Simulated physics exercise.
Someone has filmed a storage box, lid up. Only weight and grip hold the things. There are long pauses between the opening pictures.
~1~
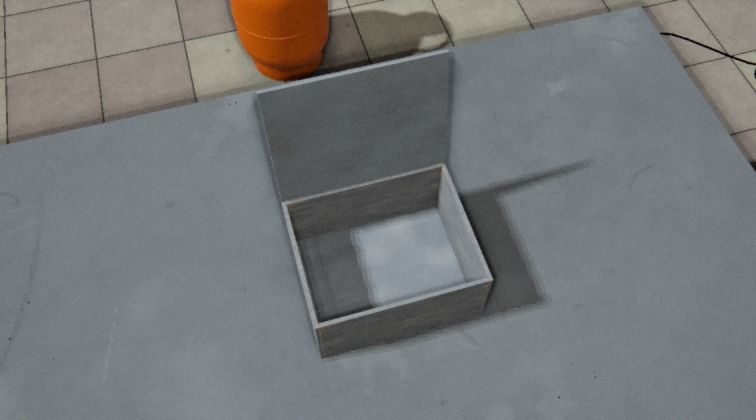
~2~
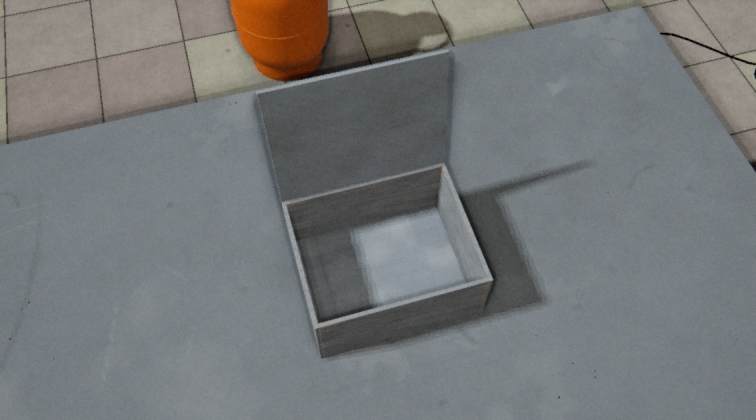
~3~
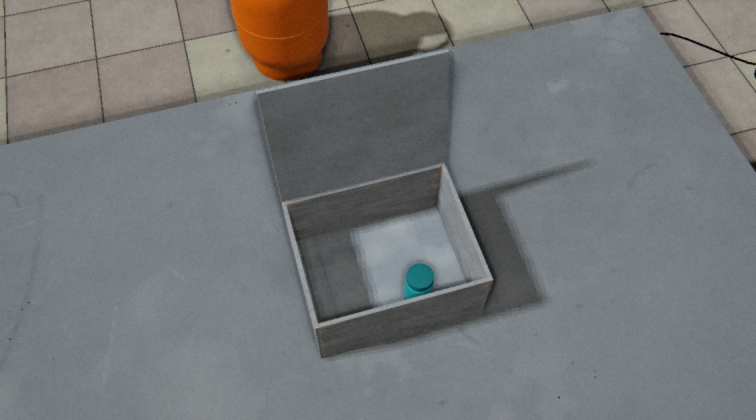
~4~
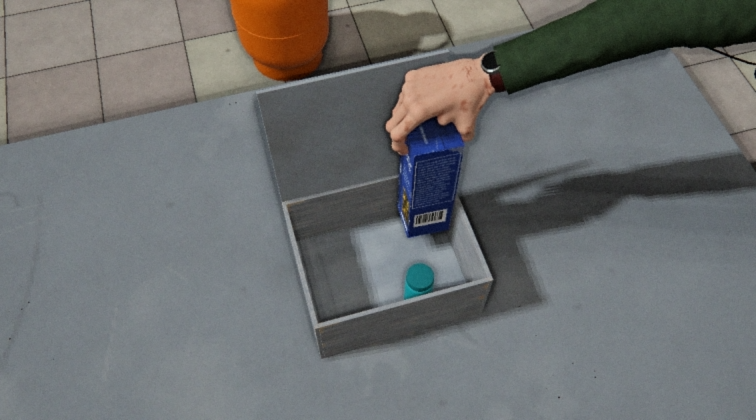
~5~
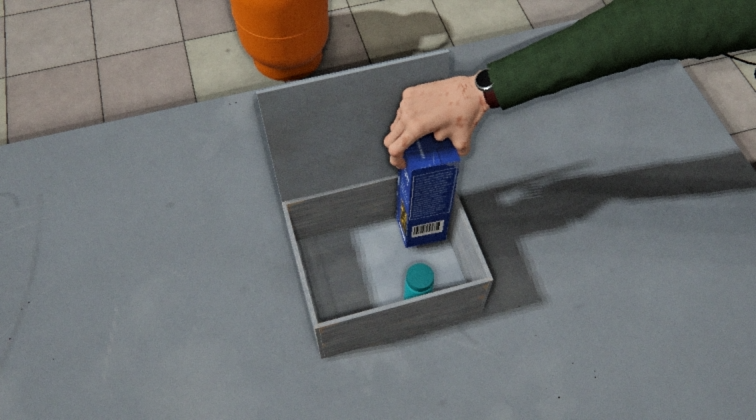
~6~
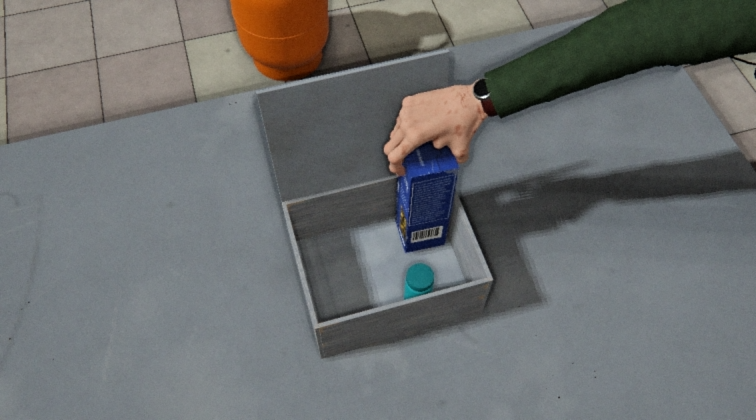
On a grey surface, an open storage box sits empty, then a turquoise shaker appears inside it; a hand in a green sleeve holds a blue carton upright above the box's interior and lowers it slightly behind the shaker.
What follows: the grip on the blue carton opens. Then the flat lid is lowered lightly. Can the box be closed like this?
The lid stays ajar.
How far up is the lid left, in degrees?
About 85°.
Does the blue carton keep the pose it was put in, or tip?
The blue carton stays as placed.
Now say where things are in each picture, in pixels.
In the first picture, the last thing is not in view yet.
In the second picture, the last thing is not in view yet.
In the third picture, the last thing is not in view yet; turquoise shaker (418, 290).
In the fourth picture, on its way; blue carton (427, 178); turquoise shaker (418, 290).
In the fifth picture, on its way; blue carton (425, 190); turquoise shaker (418, 290).
In the sixth picture, in place under the hand; blue carton (424, 197); turquoise shaker (418, 290).
Then, 1.10 s later than the last frame, lid starting down.
Then, 1.40 s later than the last frame, lid 84° above the rim.
Then, 3.90 s later than the last frame, lid 83° above the rim.
When it is over, lid 83° above the rim; both as before. End places, in pixels of the last picture, blue carton near (424, 198).
